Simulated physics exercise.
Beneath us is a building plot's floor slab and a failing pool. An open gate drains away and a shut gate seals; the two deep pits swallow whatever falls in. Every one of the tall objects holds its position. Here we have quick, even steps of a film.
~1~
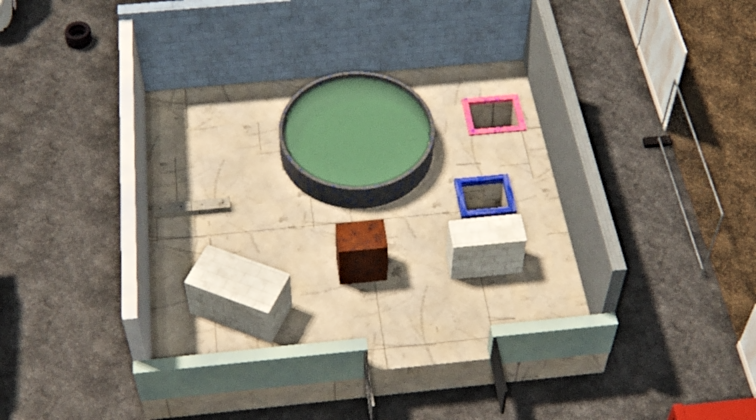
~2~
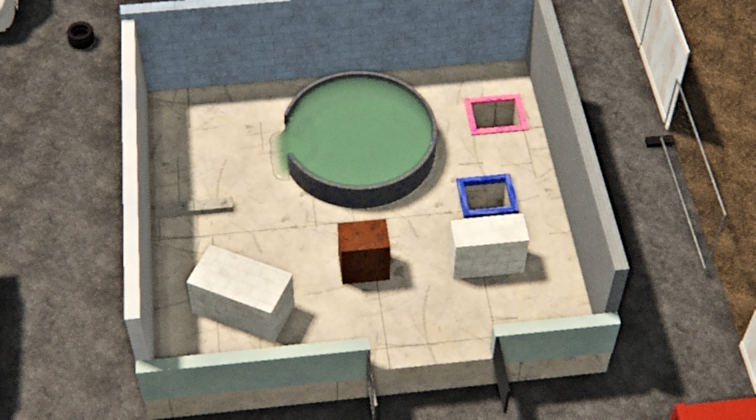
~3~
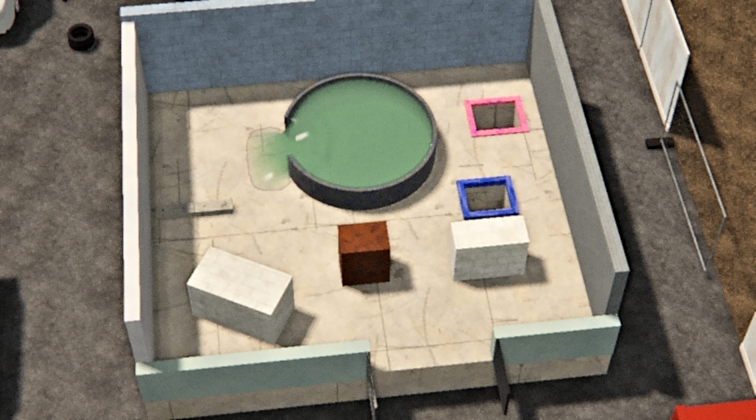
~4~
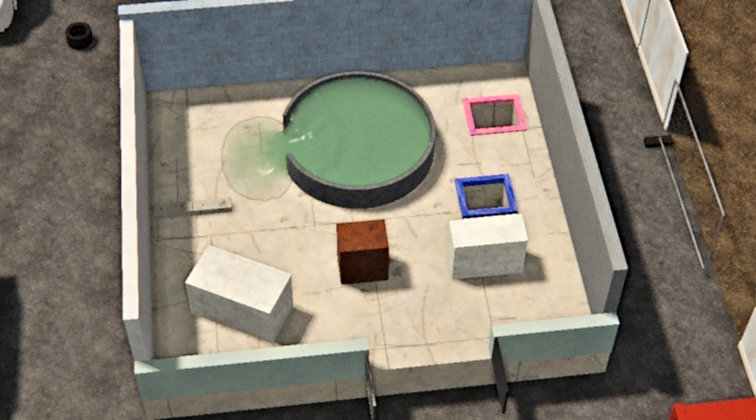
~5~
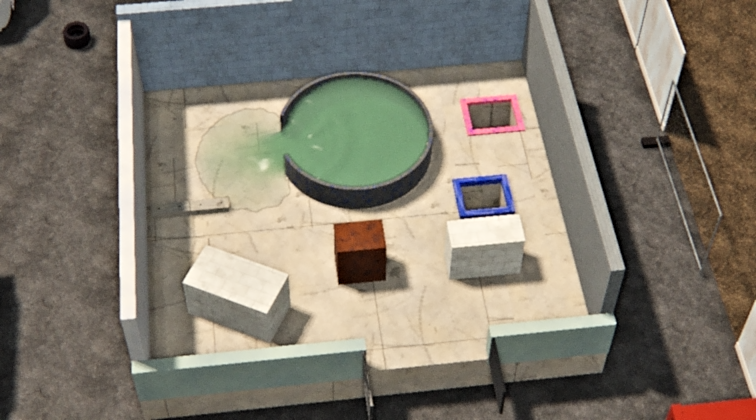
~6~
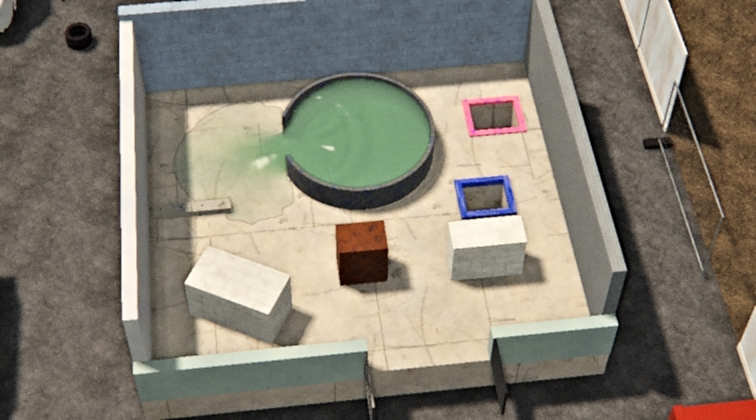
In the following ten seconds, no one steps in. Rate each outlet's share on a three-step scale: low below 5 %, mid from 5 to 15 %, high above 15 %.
Scale: Gate - low, pink pit - low, blue pit - low.
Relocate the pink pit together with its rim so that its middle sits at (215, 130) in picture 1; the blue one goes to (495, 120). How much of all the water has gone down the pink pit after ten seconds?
Pink: 20 %.
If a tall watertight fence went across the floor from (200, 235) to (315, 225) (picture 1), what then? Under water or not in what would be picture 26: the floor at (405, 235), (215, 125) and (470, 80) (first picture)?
Going one after another, I'd say kept clear of the flood, then reached by the flood, then kept clear of the flood.
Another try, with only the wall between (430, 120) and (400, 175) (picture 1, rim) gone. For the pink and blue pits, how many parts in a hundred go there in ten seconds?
Approximately, pink takes 8 % and blue takes 15 %.
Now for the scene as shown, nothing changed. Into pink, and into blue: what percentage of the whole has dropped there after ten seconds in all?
I reckon close to 2 % and close to 0 % respectively.
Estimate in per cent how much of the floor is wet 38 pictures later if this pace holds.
Roughly 50 per cent.
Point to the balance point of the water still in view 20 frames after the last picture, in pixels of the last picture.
Roughly (294, 155) in the last picture.
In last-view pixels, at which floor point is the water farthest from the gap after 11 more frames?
My guess is roughly (152, 298).
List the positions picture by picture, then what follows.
In the first frame, still water in the round tank at (357, 131).
In the second frame, water pours out at (286, 149) and has run to (282, 176).
In the third frame, the front is at (258, 185), out from the gap at (286, 152).
In the fourth frame, water pours out at (284, 151) and has run to (236, 186).
In the fifth frame, the front is at (201, 156), out from the gap at (282, 150).
In the sixth frame, the front is at (179, 173), out from the gap at (284, 151).
A moment on, water covers 15 % of the floor; the gate 0 %, the pink pit 0 %, the blue pit 0 %.
Next, water covers 25 % of the floor; the gate 0 %, the pink pit 0 %, the blue pit 0 %.
Then, water covers 30 % of the floor; the gate 0 %, the pink pit 0 %, the blue pit 0 %.
Later, water covers 50 % of the floor; the gate 0 %, the pink pit 0 %, the blue pit 0 %.
In the end, water covers 80 % of the floor; the gate 1 %, the pink pit 1 %, the blue pit 0 %.
